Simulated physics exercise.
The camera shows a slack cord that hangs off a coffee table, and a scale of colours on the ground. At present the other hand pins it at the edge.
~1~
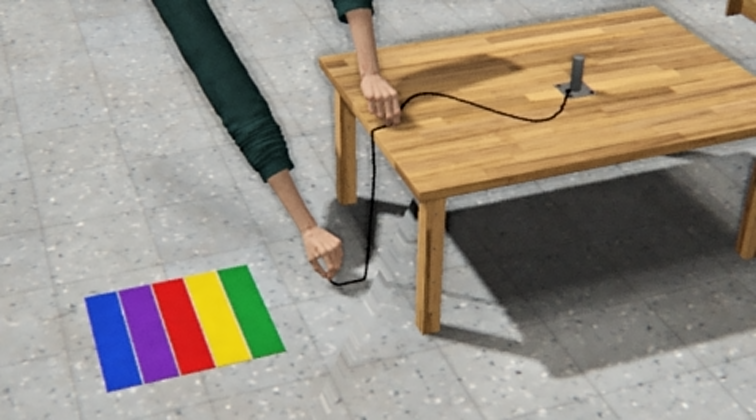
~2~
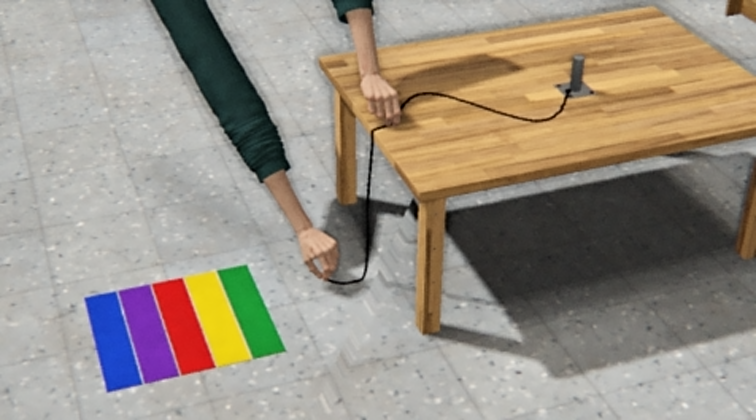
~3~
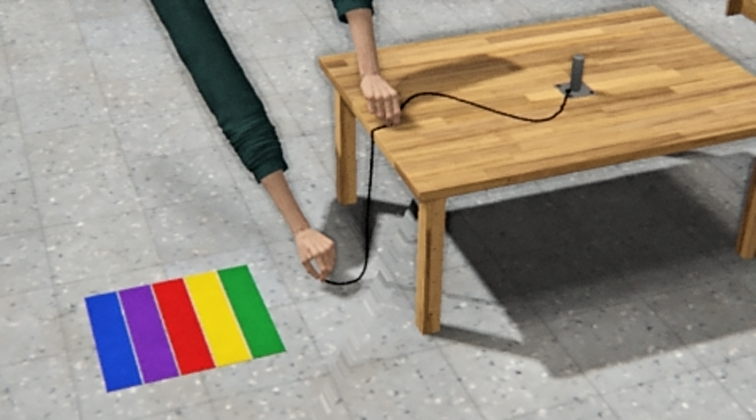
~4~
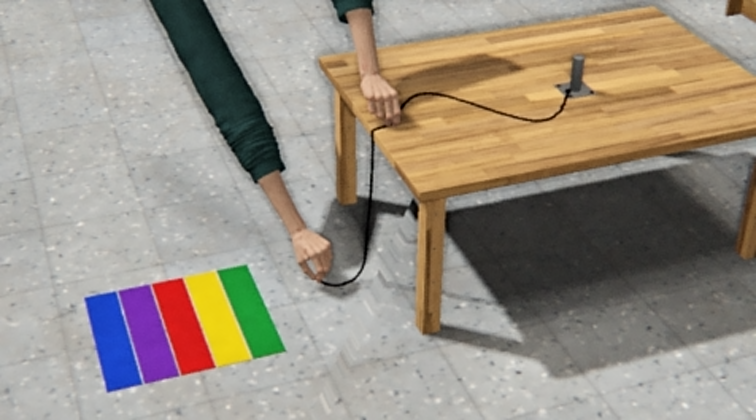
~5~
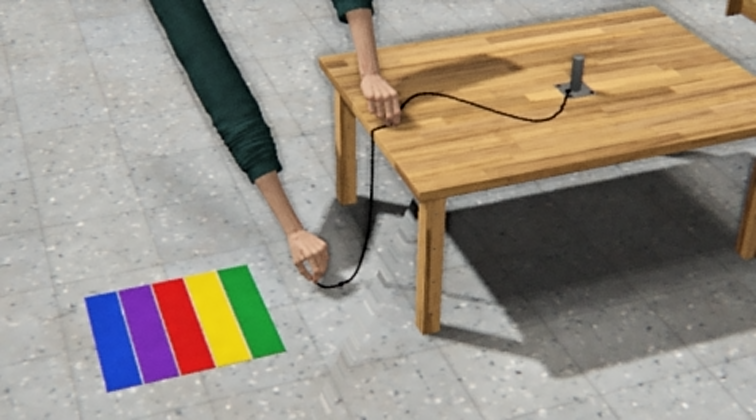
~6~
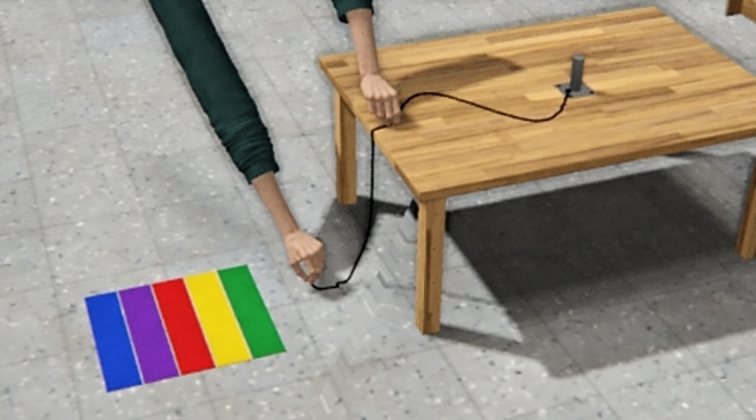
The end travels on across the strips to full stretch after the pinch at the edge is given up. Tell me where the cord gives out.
It gives out over the blue strip.
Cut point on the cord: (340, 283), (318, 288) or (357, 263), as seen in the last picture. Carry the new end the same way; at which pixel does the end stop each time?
First (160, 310), then (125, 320), then (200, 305).
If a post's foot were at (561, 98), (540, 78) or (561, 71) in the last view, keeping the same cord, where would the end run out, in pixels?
Try by try: (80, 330), (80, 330) and (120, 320).
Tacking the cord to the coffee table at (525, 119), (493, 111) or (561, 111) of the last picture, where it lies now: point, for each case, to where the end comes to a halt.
The pixel places are (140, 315), (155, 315) and (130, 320), one per try.
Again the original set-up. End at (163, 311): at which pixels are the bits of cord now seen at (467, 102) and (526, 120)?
Approx. (426, 117); approx. (486, 106).
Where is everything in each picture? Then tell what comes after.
The first frame shows end (327, 276); green (263, 338); yellow (228, 346); red (193, 354); purple (157, 362); blue (120, 370).
The second frame shows end (323, 277); cord through (563, 109) (500, 113) (425, 94) (386, 126) (368, 195) (367, 260).
The third frame shows end (320, 278).
The fourth frame shows end (316, 279); cord through (563, 109) (500, 113) (425, 94) (386, 126) (371, 195) (365, 261).
The fifth frame shows end (313, 279).
The sixth frame shows end (309, 280); cord through (563, 109) (500, 113) (425, 94) (386, 126) (372, 194) (358, 260).
Soon after, end near (163, 311); over red.
Then, end near (128, 319); over purple.
At full stretch, end near (105, 324); over blue. It gets as far as the blue strip.
